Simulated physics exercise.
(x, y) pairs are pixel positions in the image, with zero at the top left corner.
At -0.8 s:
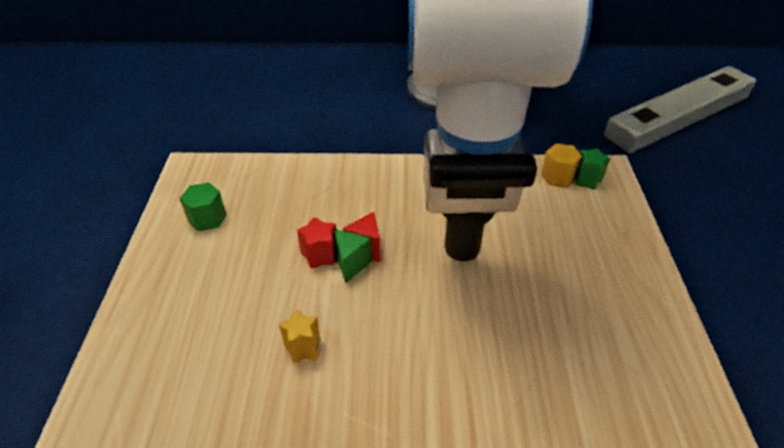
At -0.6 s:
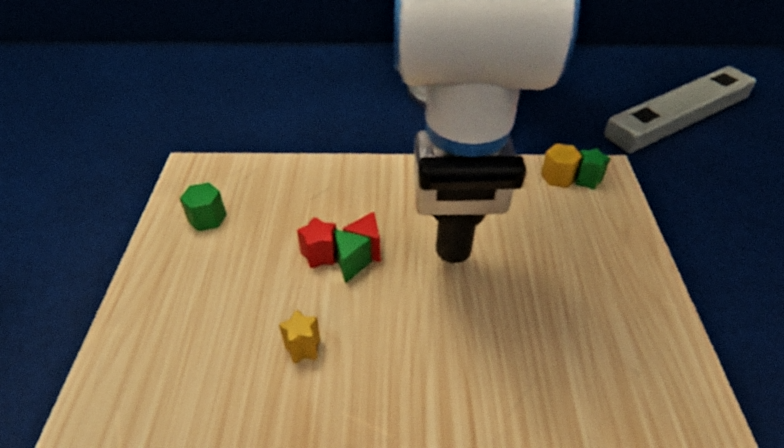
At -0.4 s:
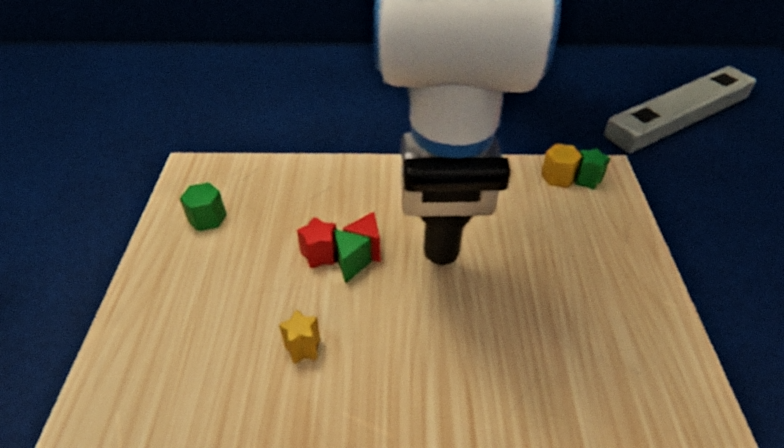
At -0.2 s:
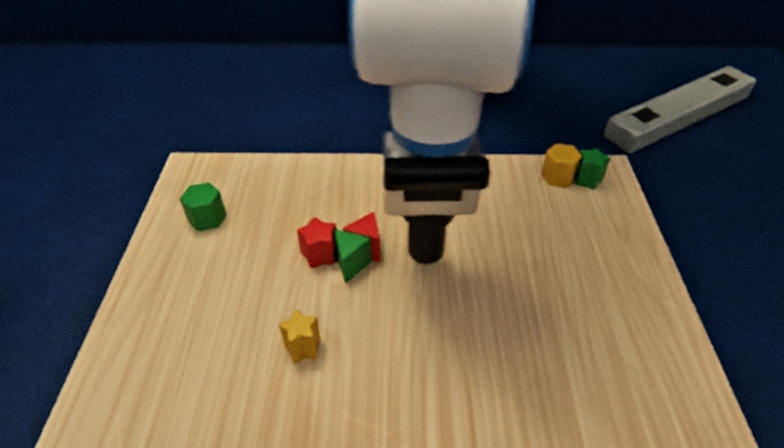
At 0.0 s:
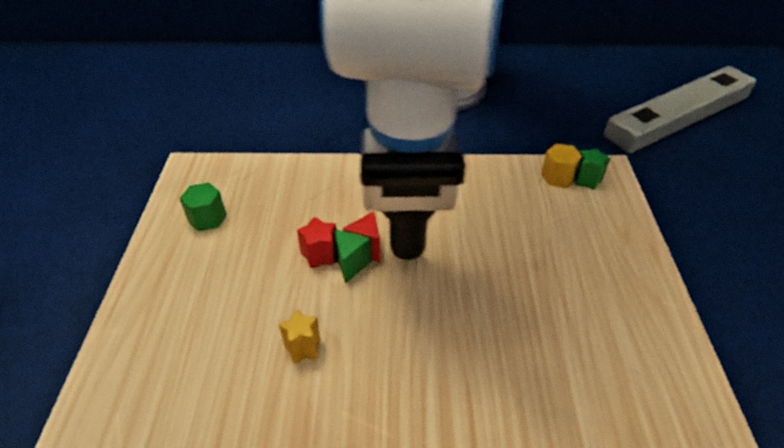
We see a robotic arm holding a dark stick over a wooden board with small red, green and yellow blocks. The arm moves steadily left, bringing the stick close to the red and green triangular pieces, while the blocks stay still.
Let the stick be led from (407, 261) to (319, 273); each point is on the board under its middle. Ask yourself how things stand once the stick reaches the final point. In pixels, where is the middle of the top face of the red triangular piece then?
It should be at (339, 223) by then.
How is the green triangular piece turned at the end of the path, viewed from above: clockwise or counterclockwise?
That block twists clockwise.
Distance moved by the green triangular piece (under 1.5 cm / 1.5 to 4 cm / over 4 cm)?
The answer will be the long band, over 4 cm.
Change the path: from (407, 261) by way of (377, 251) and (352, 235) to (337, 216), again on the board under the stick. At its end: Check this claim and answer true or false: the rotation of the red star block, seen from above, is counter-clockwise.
True.
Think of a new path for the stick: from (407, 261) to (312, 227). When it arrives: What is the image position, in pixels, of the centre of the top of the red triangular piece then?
Put as a pixel place, it's (285, 194).
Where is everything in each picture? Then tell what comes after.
Stick's lower end (462, 249); yellow star block (299, 325); red star block (317, 230); green triangular piece (349, 241); red triangular piece (365, 225), in the first frame.
Stick (454, 251); blocks still, in the second frame.
Stick (442, 252); blocks still, in the third frame.
Stick (426, 252); blocks still, in the fourth frame.
Stick (408, 248); yellow star block (299, 325); red star block (317, 230); green triangular piece (349, 241); red triangular piece (365, 225), in the fifth frame.
On the path given first. Halfway along, stick (362, 253); red star block (299, 227), turned 10° clockwise; green triangular piece (321, 244), turned 20° clockwise; red triangular piece (347, 223), turned 65° clockwise.
At the end, stick (317, 259); yellow star block still; red star block (289, 227), turned 55° clockwise; green triangular piece (283, 254), turned 65° clockwise; red triangular piece (339, 223), turned 95° clockwise.
